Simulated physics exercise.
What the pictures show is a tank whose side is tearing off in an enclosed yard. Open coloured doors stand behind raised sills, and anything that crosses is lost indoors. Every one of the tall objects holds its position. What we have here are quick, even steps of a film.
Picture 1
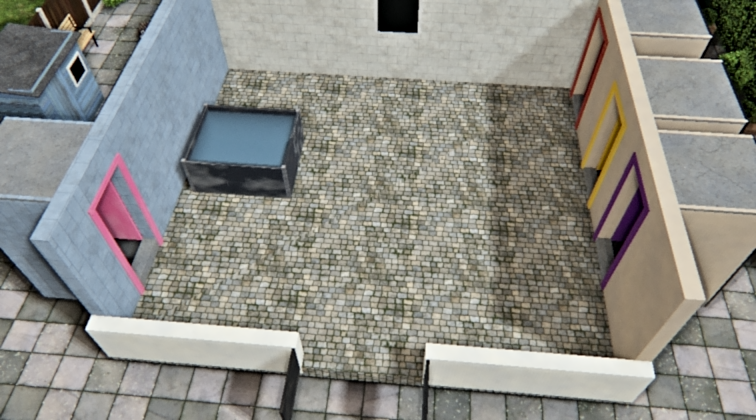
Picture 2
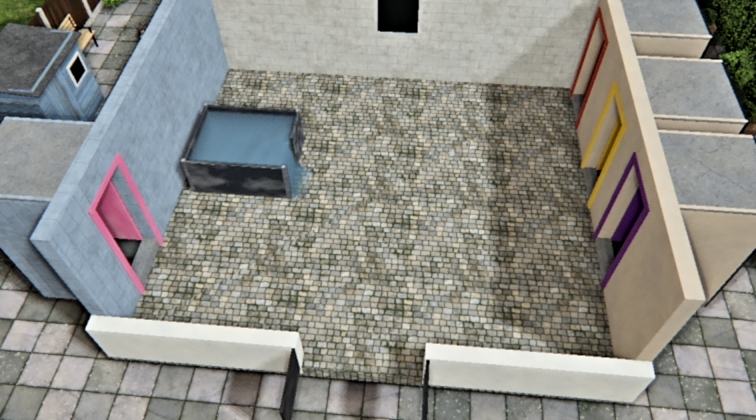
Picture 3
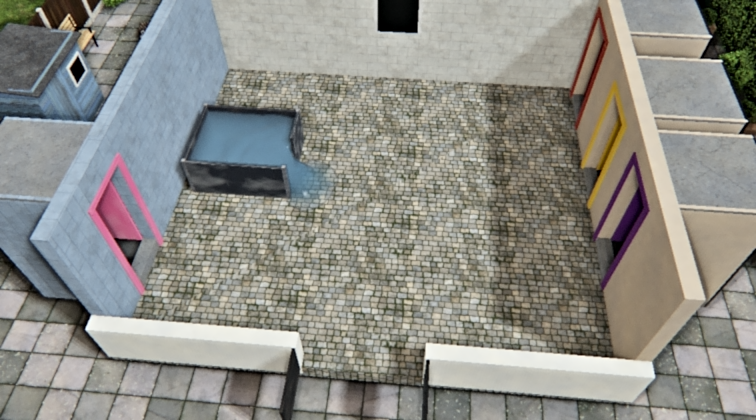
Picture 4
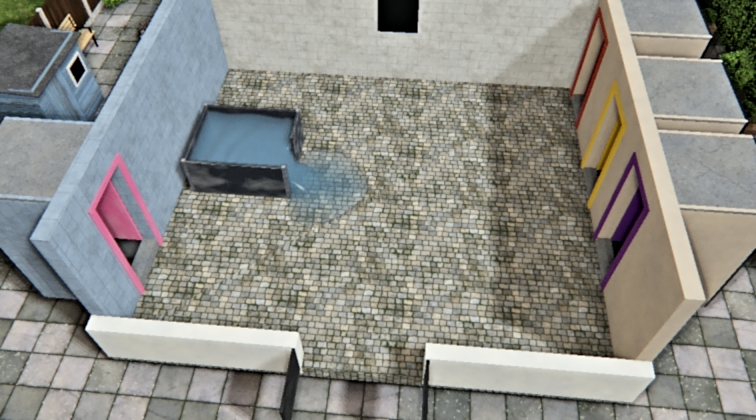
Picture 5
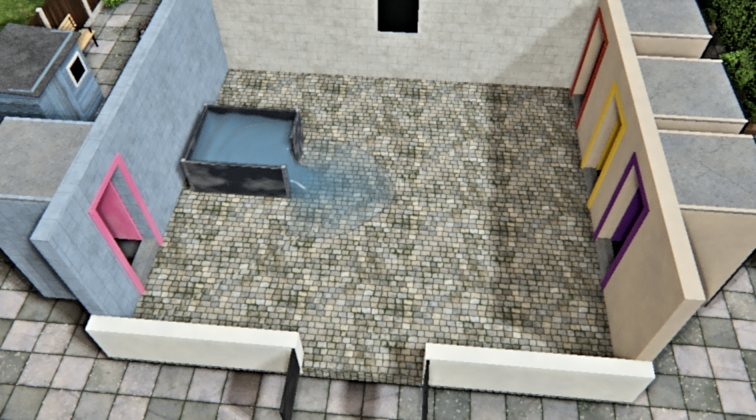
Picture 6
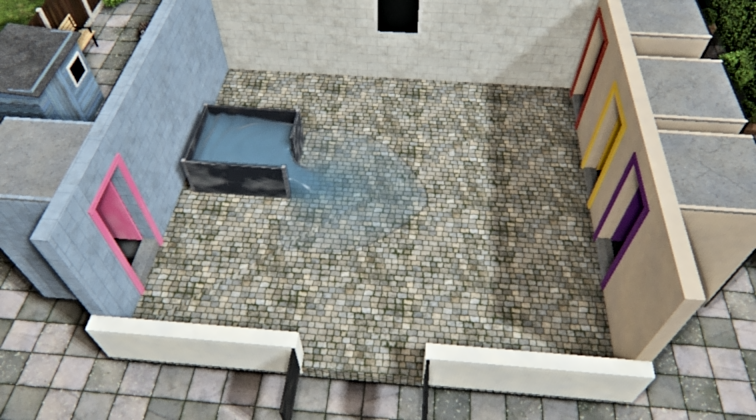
Walled cobbled yard with coloured doorways, a dark open tank giving way at its right side and water spreading rightward across the paving.
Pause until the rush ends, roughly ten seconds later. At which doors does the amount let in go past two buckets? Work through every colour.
Door by door: The yellow door goes past two; the purple door stays at two or fewer; the pink door stays at two or fewer; the red door stays at two or fewer.
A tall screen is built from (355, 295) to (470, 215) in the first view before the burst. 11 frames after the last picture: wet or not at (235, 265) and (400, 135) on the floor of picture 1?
As listed: No water, covered.
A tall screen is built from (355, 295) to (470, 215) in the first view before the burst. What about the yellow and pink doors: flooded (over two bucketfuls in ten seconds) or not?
Note: Yellow crosses the line, pink remains short.
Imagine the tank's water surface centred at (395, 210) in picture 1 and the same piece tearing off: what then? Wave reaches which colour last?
Result: The one in pink.
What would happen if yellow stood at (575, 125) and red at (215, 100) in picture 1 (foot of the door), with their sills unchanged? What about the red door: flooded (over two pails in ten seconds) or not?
Note: Red one comes out below.
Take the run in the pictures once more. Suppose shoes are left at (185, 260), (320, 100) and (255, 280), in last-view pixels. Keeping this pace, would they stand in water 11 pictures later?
Result, in that order: Not wetted / not wetted / not wetted.
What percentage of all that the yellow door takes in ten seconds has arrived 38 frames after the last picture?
Close to 85 percent.
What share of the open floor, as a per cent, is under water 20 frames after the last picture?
I'd say close to 60 per cent.
A moment on, water covers 30 % of the floor; the yellow door not reached, the purple door not reached, the pink door not reached, the red door not reached.
Next, water covers 55 % of the floor; the yellow door wet at the sill, nothing in, the purple door wet at the sill, nothing in, the pink door not reached, the red door not reached.
Then, water covers 60 % of the floor; the yellow door over two buckets in, the purple door under two buckets in, the pink door not reached, the red door wet at the sill, nothing in.
Later, water covers 55 % of the floor; the yellow door over two buckets in, the purple door under two buckets in, the pink door not reached, the red door under two buckets in.
In the end, water covers 70 % of the floor; the yellow door far over two buckets in, the purple door under two buckets in, the pink door not reached, the red door under two buckets in.
